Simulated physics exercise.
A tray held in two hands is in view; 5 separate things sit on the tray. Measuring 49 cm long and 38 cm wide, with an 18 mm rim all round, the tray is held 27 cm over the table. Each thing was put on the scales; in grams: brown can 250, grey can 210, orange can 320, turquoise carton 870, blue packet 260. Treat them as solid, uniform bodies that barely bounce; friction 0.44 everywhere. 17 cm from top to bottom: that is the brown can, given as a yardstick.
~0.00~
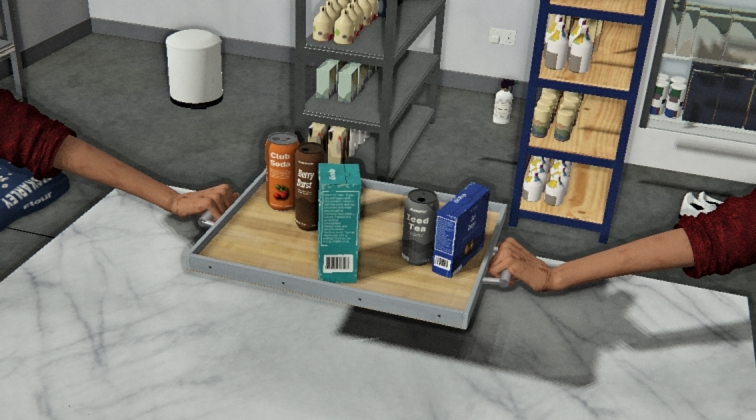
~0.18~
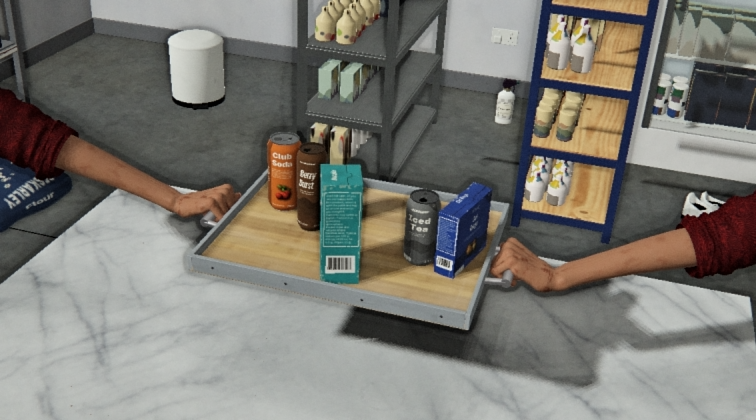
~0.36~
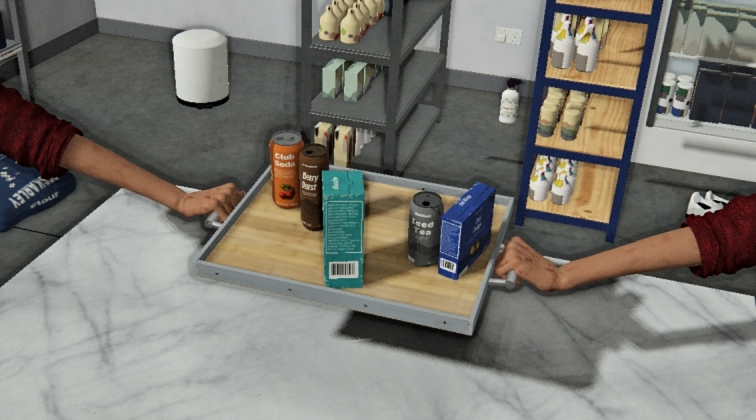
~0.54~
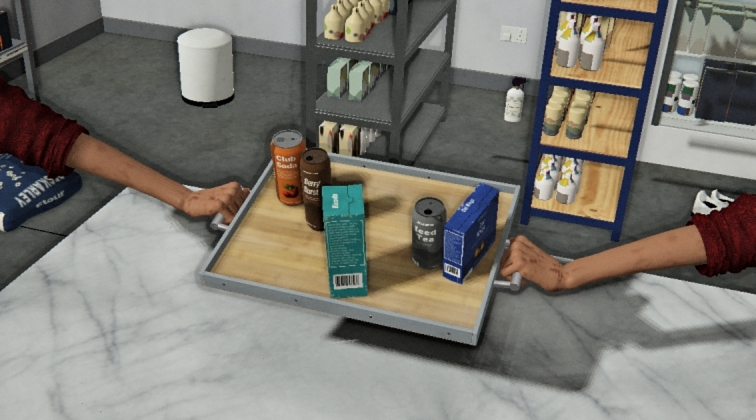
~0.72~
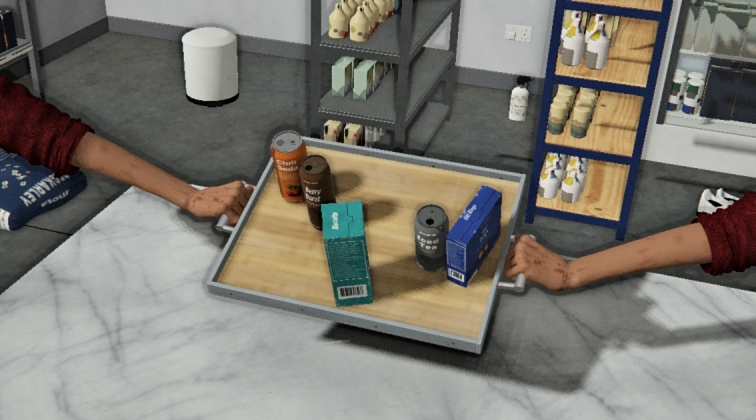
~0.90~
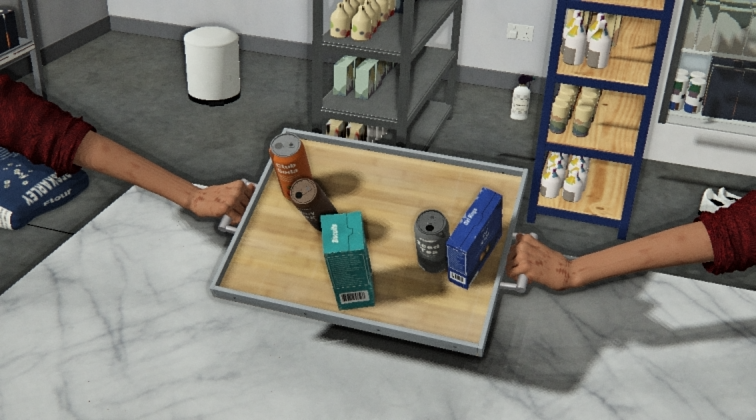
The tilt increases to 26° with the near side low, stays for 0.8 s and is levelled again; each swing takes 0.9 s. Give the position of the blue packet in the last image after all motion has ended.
(467, 257).
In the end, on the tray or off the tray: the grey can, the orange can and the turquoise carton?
When everything stops, the grey can is out of bounds, the orange can is still in bounds, and the turquoise carton is out of bounds.
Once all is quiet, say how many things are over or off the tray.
The answer is 4.
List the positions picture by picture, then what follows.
The first frame shows tray level; blue packet (461, 230); brown can (310, 188).
The second frame shows tray level; orange can (285, 172); turquoise carton (340, 225).
The third frame shows tilt 4°, near edge down; brown can (315, 188); grey can (425, 230).
The fourth frame shows tilt 12°, near edge down; orange can (291, 169); turquoise carton (346, 243).
The fifth frame shows tilt 21°, near edge down; brown can (320, 195); grey can (432, 240).
The sixth frame shows tilt 25°, near edge down; blue packet (475, 239); orange can (293, 169).
Around 1.30 s, tilt 26°, near edge down; turquoise carton now off the tray; blue packet shifted 5 cm near (469, 263); brown can on its side.
Around 1.80 s, tilt 26°, near edge down; brown can and grey can now off the tray; blue packet shifted 11 cm near (462, 290); orange can on its side.
Around 2.30 s, tilt 10°, near edge down; blue packet shifted 11 cm near (465, 271); orange can on its side.
Finally (3.2 s), off the tray, brown can, grey can and turquoise carton; on their side or leaning hard on the tray, orange can; not toppled but over 5 cm from the start, blue packet. In the last view, blue packet near (467, 257).
